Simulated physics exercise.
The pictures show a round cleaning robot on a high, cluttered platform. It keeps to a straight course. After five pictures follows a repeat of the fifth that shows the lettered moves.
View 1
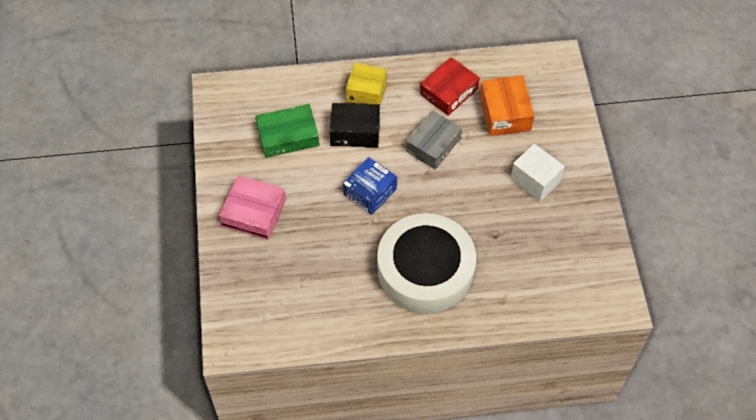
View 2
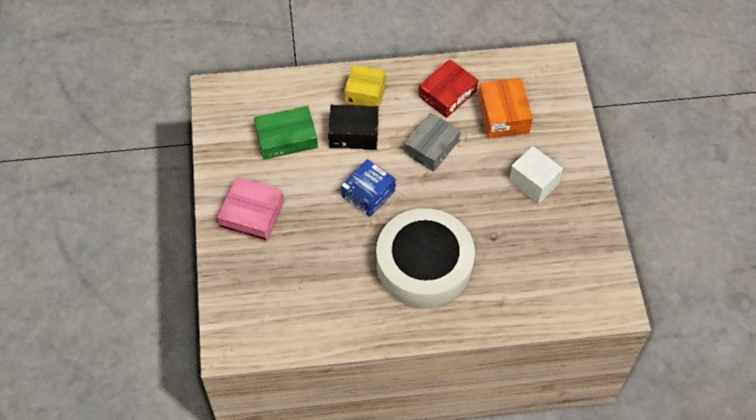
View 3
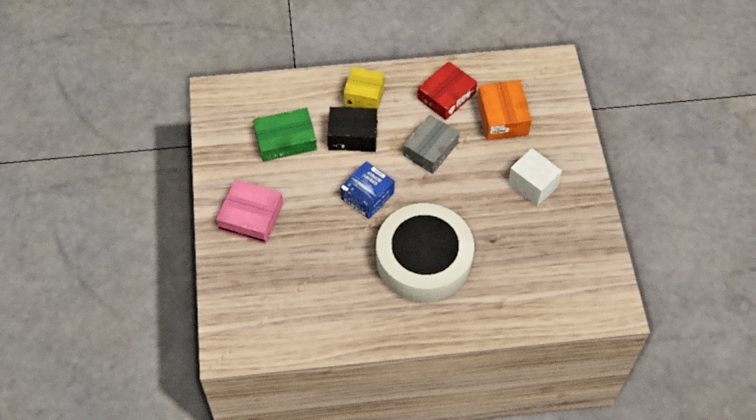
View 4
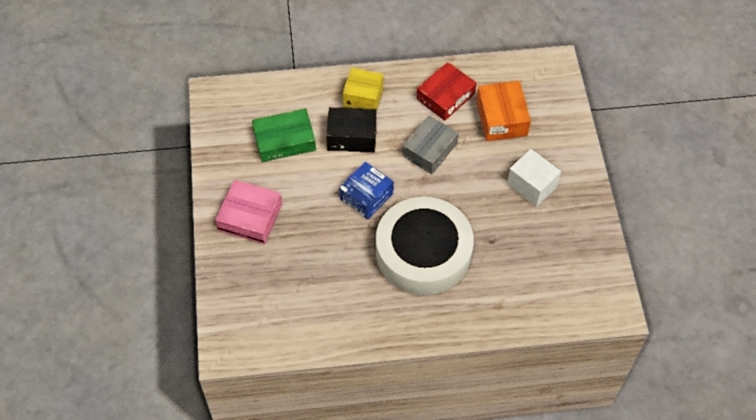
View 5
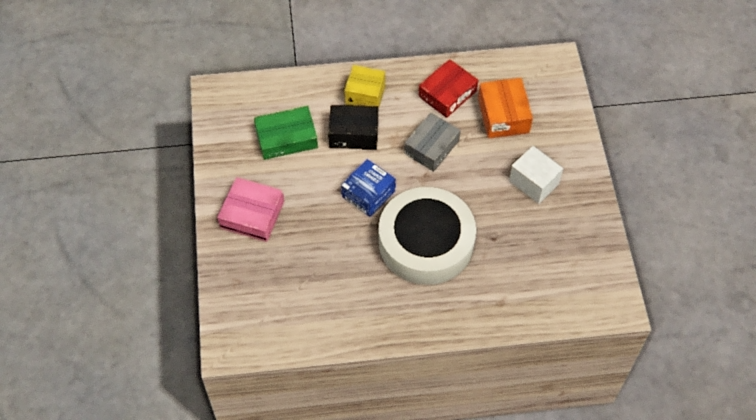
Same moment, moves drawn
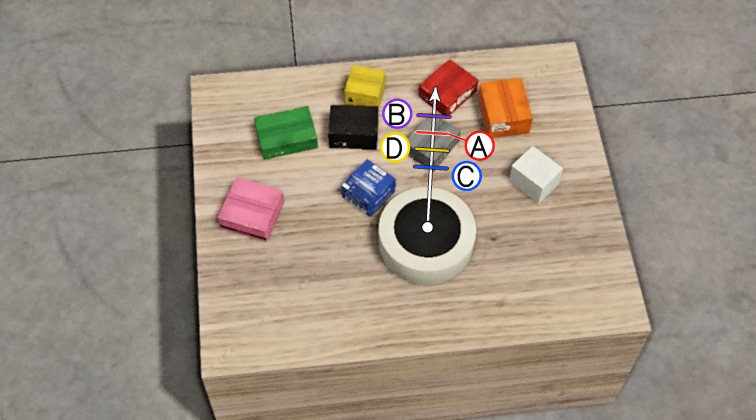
Round cleaning robot creeping slowly away from the viewer across a wooden platform scattered with colourful boxes, nearing a blue one.
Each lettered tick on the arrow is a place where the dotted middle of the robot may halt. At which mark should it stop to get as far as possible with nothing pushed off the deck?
A.
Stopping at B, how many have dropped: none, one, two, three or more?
One.
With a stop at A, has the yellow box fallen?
No.
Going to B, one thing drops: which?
The red parcel goes over.
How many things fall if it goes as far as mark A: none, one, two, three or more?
In all, none.
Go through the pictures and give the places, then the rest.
In the first picture, black box (356, 125); white crate (538, 172); pink box (253, 207).
In the second picture, robot (425, 257); blue box (368, 188).
In the third picture, robot (425, 252); green box (285, 134).
In the fourth picture, robot (424, 245); red parcel (446, 91).
In the fifth picture, robot (427, 235); black box (354, 127); white crate (536, 175); pink box (252, 209).
On the marked copy, A at (433, 133); B at (434, 116); C at (431, 168); D at (432, 150); the arrow from (428, 227) to (436, 88); the white dot at (428, 227).
Taking A. A third of the way, robot (429, 200); grey box (432, 139); blue box (366, 184).
Two thirds of the way, robot (431, 164); red parcel (453, 75); grey box (430, 107).
When it is over, robot (432, 142); red parcel (457, 57); grey box (431, 86); nothing has fallen.
As for the rest, B drops the red parcel; C is safe but short; D is safe but short.
